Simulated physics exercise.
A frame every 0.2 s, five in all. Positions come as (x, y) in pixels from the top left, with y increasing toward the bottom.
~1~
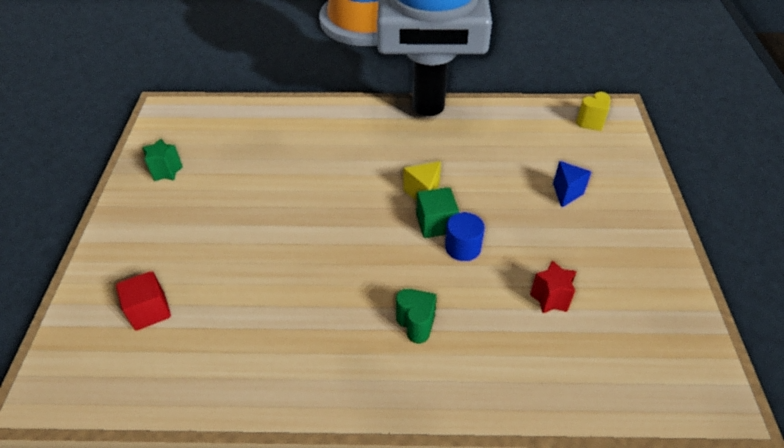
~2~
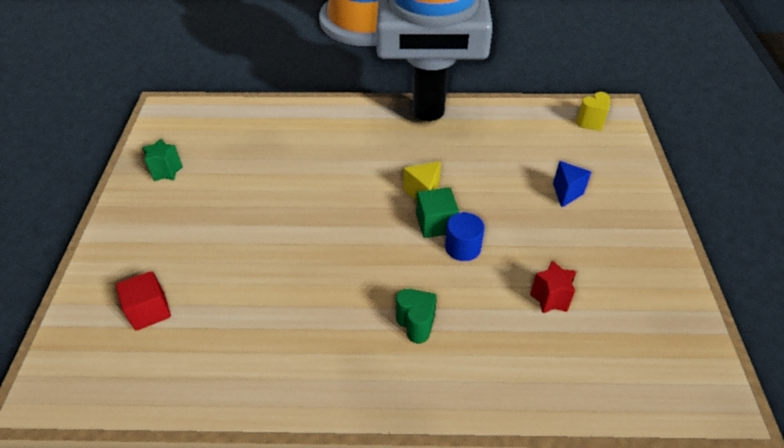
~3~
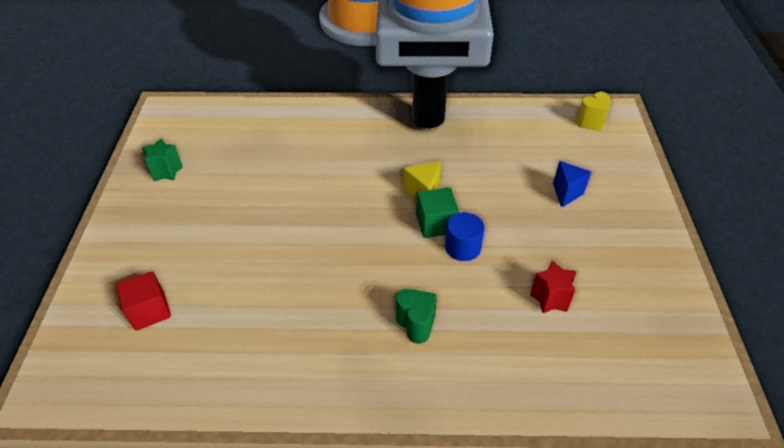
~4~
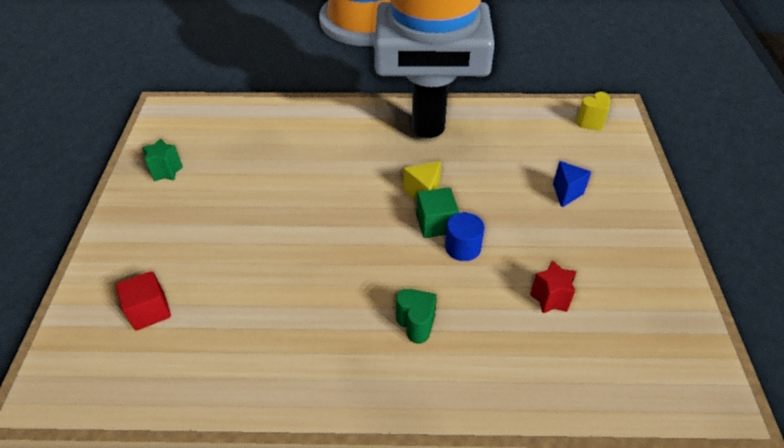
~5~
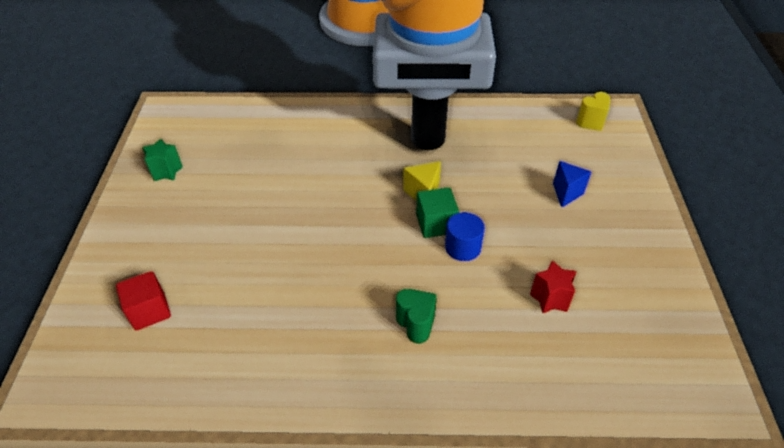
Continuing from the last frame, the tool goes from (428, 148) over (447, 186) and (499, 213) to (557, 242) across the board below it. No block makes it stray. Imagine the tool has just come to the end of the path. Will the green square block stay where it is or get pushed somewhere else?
It holds its position.
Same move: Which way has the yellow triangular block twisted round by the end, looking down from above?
Looking from above, the answer is clockwise.
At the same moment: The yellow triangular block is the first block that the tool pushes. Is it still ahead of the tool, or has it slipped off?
It comes off the tool's front.
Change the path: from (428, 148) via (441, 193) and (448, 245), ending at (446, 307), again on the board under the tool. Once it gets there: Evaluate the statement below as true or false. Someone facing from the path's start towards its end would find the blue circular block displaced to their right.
That claim is false.
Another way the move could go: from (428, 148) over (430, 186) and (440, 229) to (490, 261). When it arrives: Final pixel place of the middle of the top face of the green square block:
I'd guess (444, 251).
The first path, step by step. One third of the way, tool at (448, 178); yellow triangular block at (428, 179), turned 50° clockwise.
Two thirds of the way, tool at (501, 206); yellow triangular block at (428, 180), turned 55° clockwise.
At the end, tool at (560, 234); yellow triangular block at (428, 180), turned 55° clockwise; green square block not moved.
